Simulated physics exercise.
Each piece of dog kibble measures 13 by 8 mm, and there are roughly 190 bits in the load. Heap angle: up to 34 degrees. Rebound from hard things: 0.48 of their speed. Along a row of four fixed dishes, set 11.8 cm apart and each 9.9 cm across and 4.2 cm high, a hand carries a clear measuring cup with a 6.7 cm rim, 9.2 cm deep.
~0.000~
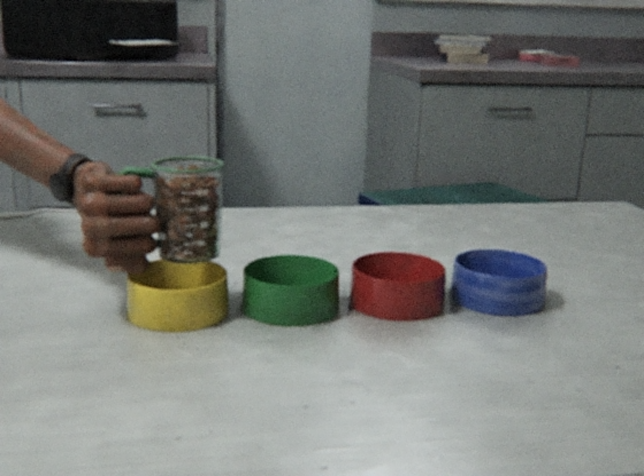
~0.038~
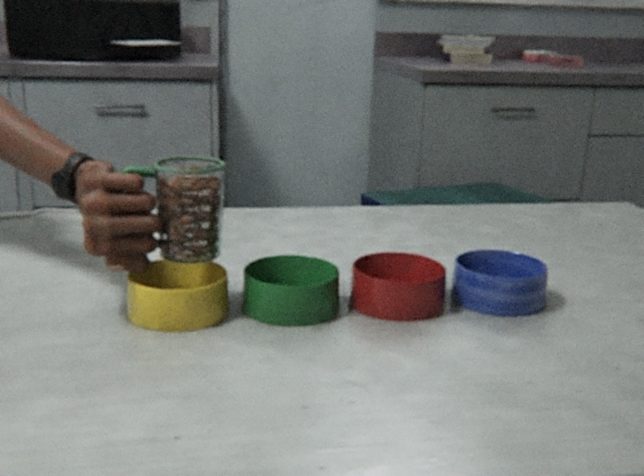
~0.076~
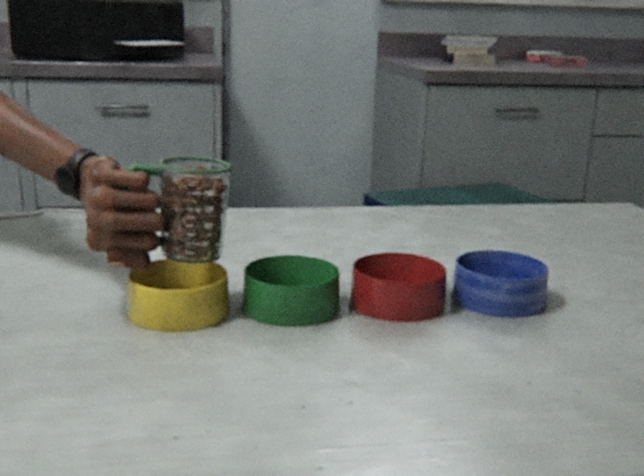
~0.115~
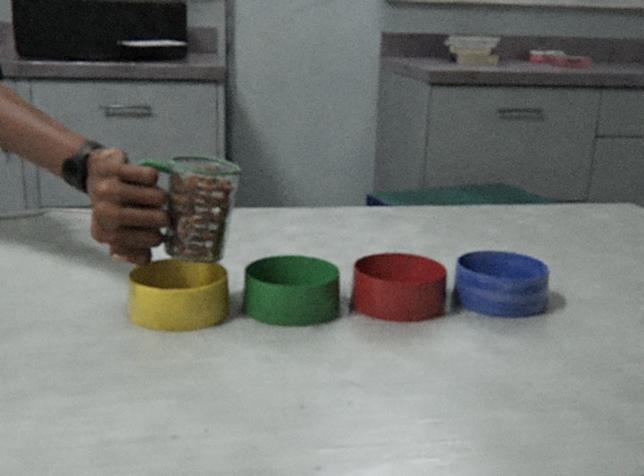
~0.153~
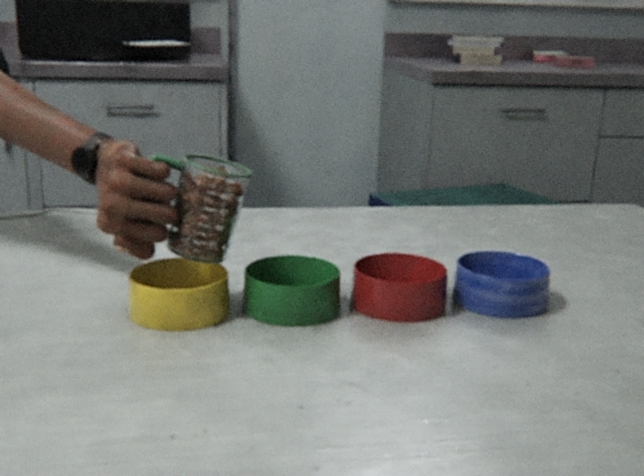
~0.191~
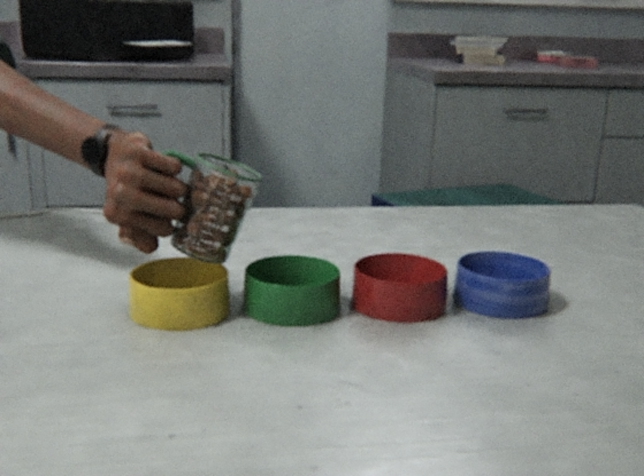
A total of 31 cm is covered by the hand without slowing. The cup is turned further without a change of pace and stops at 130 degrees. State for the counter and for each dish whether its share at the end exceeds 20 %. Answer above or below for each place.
Red: Above, blue: Below, green: Below, yellow: Below, counter: Below.
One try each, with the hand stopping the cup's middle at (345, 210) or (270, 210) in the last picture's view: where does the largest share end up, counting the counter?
On the first run most goes to red, and on the second to green.
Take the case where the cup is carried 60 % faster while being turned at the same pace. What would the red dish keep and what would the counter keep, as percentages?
Result - red dish: 10; counter: 20.
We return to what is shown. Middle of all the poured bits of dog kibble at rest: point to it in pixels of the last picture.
Near (408, 284).
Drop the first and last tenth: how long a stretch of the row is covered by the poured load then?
I'd put it near 6 cm.
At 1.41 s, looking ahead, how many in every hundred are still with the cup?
Around 0 per cent of the load.
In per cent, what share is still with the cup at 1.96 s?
0 per cent.
Then, at 0.92 s, tilt 128 degrees; cup holds 65 %, red 35 %.
After 1.41 s, tilt 130 degrees; cup holds 0 %, red 95 %.
After 1.96 s, tilt 130 degrees; cup holds 0 %, red 95 %.
In the end, at 2.3 s, red 95 %, blue 0 %, green 0 %, yellow 0 %, counter 5 %.
